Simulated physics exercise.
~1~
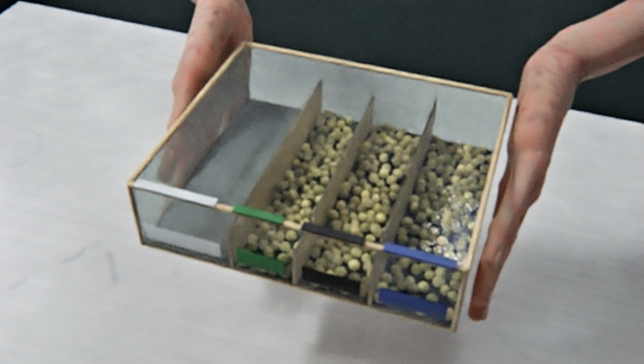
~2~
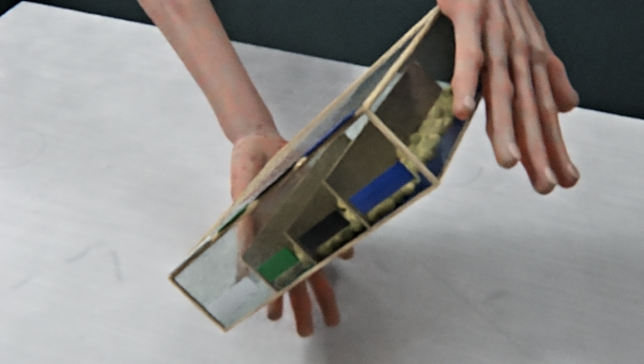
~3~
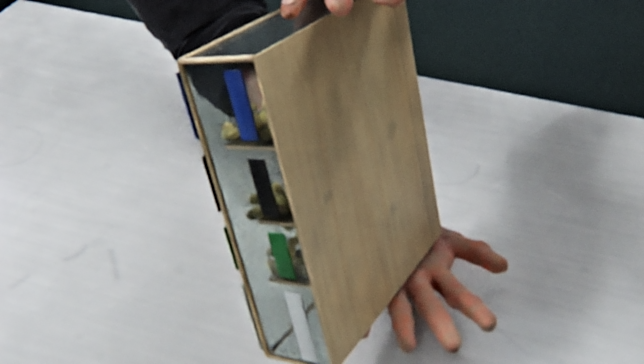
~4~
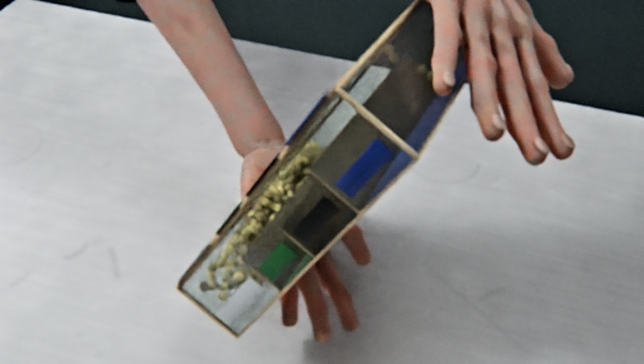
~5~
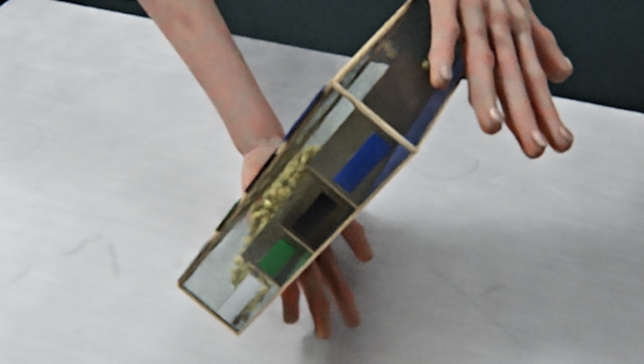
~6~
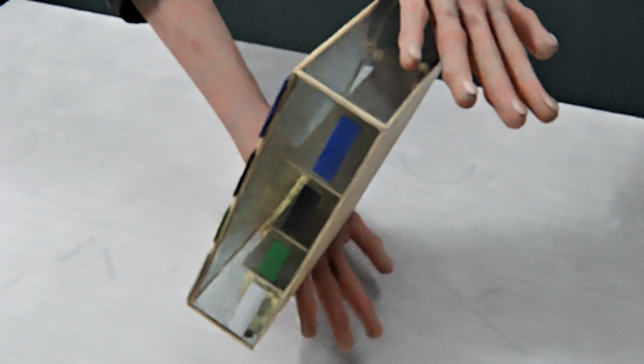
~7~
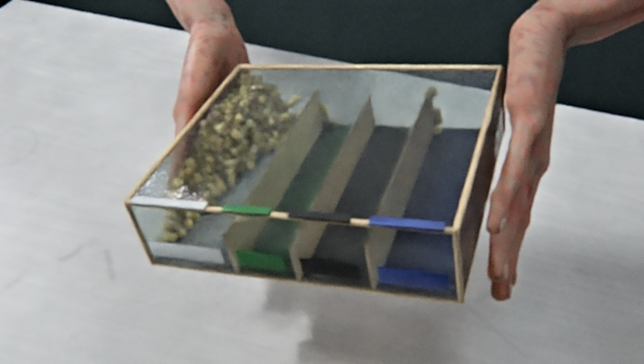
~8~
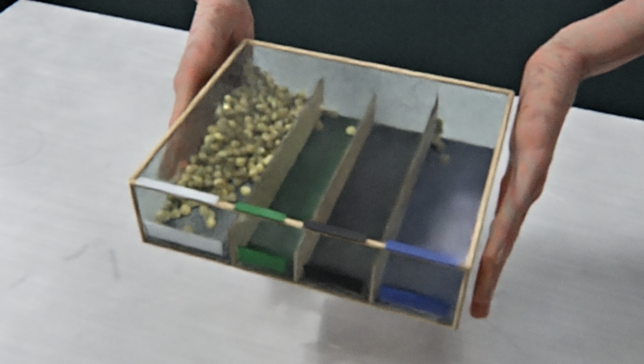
Hands tilting a clear-lidded divided box of soya beans onto its side, back partway and level, leaving nearly all in the white-marked compartment.
